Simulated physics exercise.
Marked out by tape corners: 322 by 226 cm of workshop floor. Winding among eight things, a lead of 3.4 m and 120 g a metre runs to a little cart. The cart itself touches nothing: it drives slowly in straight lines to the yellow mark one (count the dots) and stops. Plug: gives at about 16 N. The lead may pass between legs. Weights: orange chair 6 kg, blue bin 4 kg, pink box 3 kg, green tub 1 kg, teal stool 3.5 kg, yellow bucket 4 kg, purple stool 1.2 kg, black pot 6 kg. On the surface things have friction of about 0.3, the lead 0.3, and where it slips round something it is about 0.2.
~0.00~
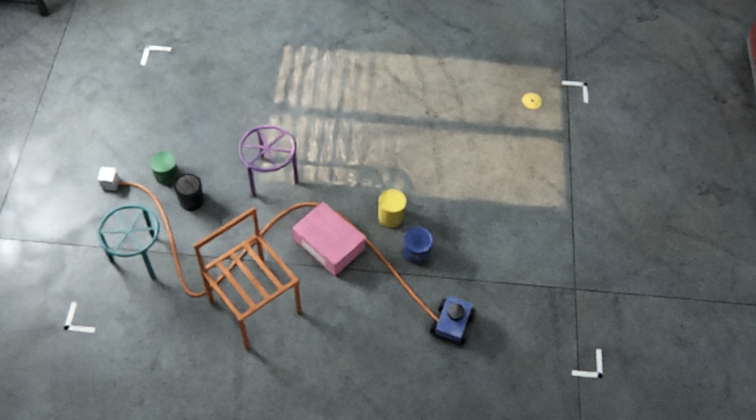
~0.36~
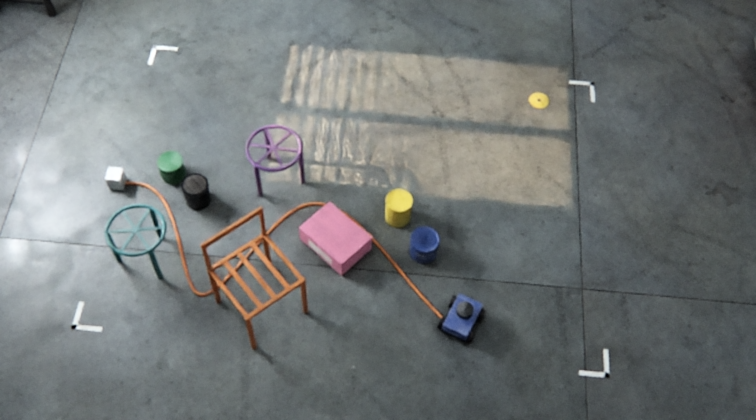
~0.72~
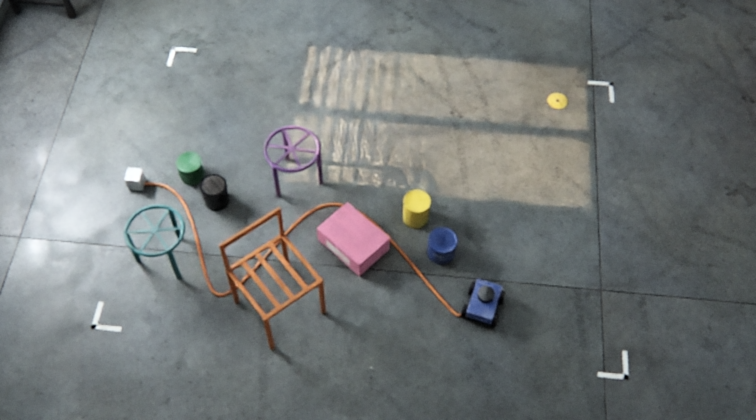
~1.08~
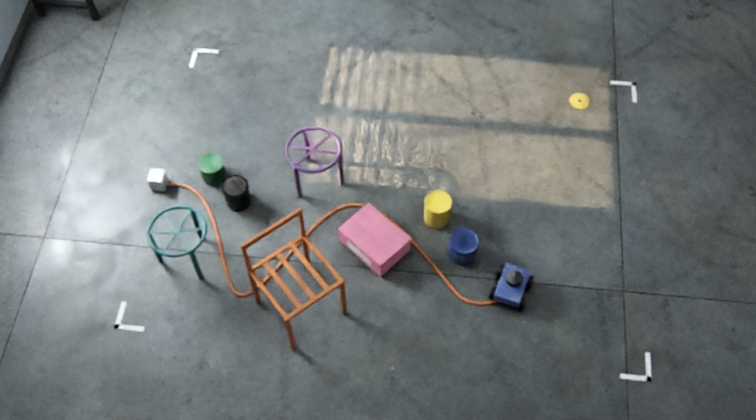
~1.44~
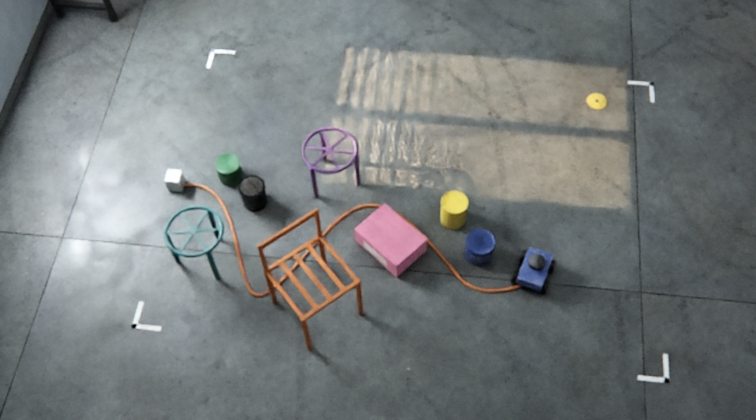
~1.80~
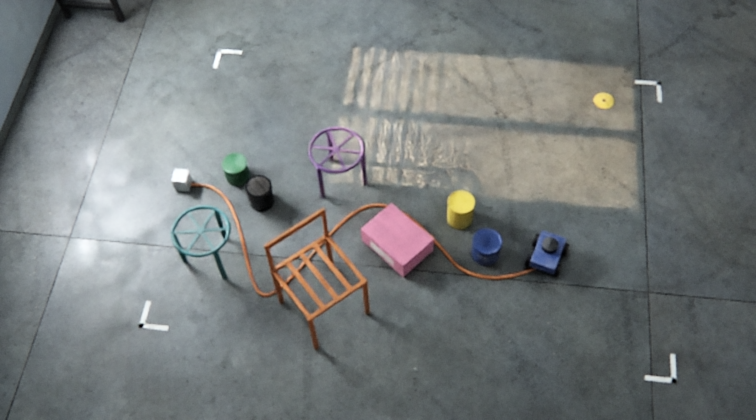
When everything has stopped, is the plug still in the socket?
The plug fails to withstand the pull.
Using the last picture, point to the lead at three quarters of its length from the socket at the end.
About (566, 146).
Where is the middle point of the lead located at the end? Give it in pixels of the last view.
Halfway point, last view: Approx. (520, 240).
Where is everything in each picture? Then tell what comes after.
Shows, yellow bucket (393, 201); pink box (329, 233); black pot (188, 185); marks (532, 101); lead runs through (154, 198) (410, 290); cart (450, 331), in the first frame.
Shows, lead runs through (161, 197) (416, 290); cart (458, 328), in the second frame.
Shows, lead runs through (180, 198) (434, 291); cart (481, 313), in the third frame.
Shows, lead runs through (202, 198) (455, 292); cart (508, 297), in the fourth frame.
Shows, lead runs through (219, 199) (476, 288); cart (531, 281), in the fifth frame.
Shows, yellow bucket (461, 202); pink box (397, 234); black pot (258, 186); lead runs through (225, 199) (490, 278); cart (544, 264), in the sixth frame.
At 2.9 s, cart at (561, 217), lead slack at the fixed end; nothing else has moved.
At 3.9 s, cart at (577, 173), lead slack at the fixed end; nothing else has moved.
At 5.0 s, cart at (588, 137), 8 N at the fixed end; nothing else has moved.
At 6.0 s, cart at (605, 99), plug out; blue bin 18 cm off its start.
At 6.4 s, cart at (604, 100), plug out; blue bin 18 cm off its start at (486, 216).
